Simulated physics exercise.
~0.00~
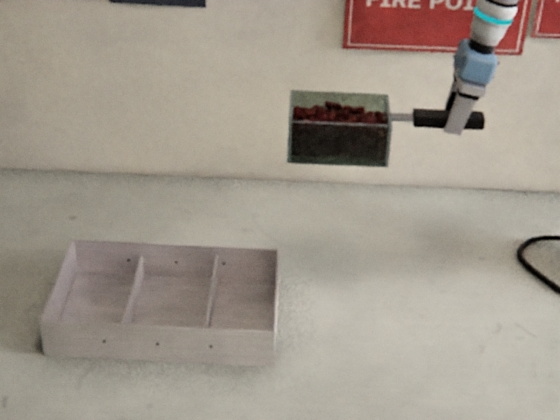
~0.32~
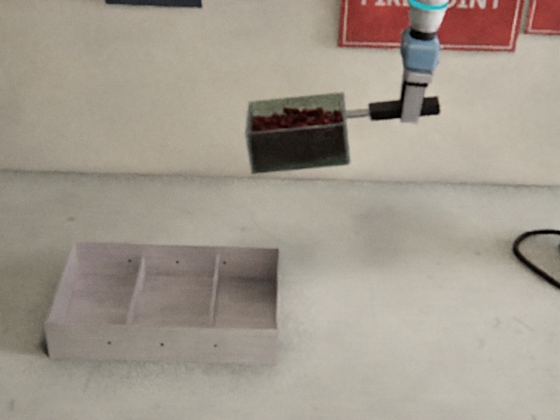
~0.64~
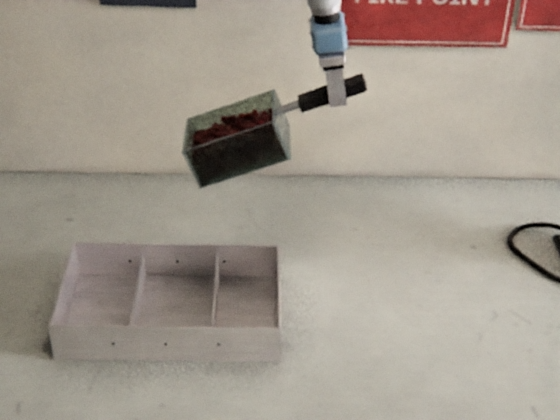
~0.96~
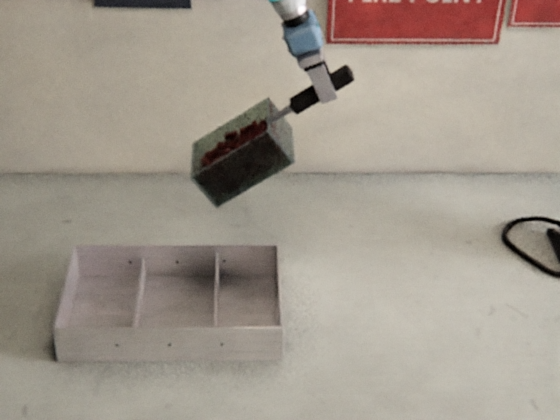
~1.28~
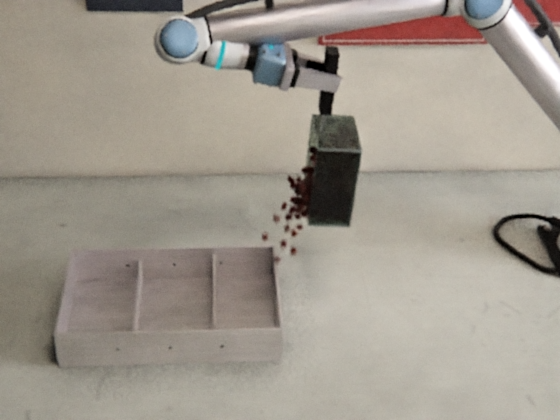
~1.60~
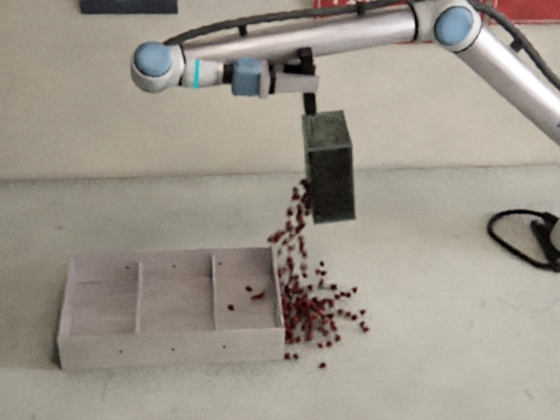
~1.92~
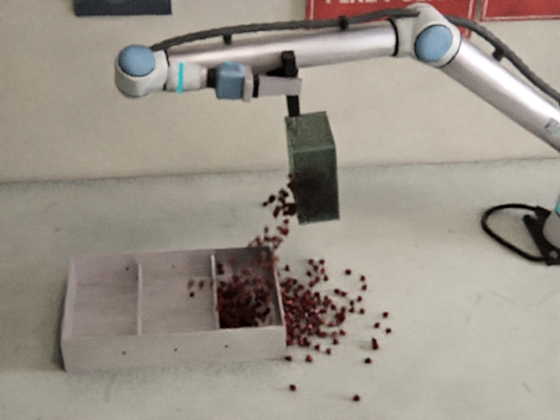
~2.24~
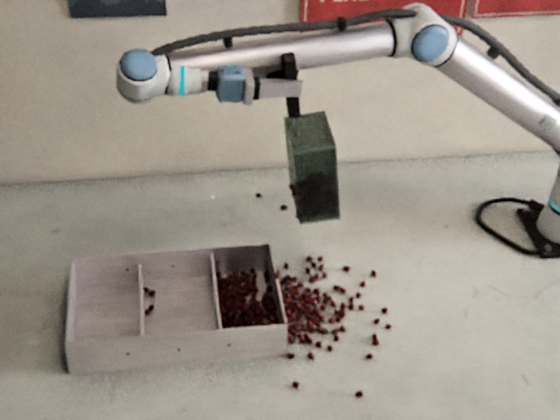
To begin with, a robot arm holds a box of dark red beans above a table, where a shallow crate split into three compartments stands. The arm carries the box left while tilting it, its left end dipping. The box then moves back to the right and tips until it is upright, and beans start to pour out. Many land on the table just right of the crate before the stream shifts left into the right compartment. Finally the pouring dies down, leaving a pile in that compartment, a few beans in the middle one and many scattered on the table.
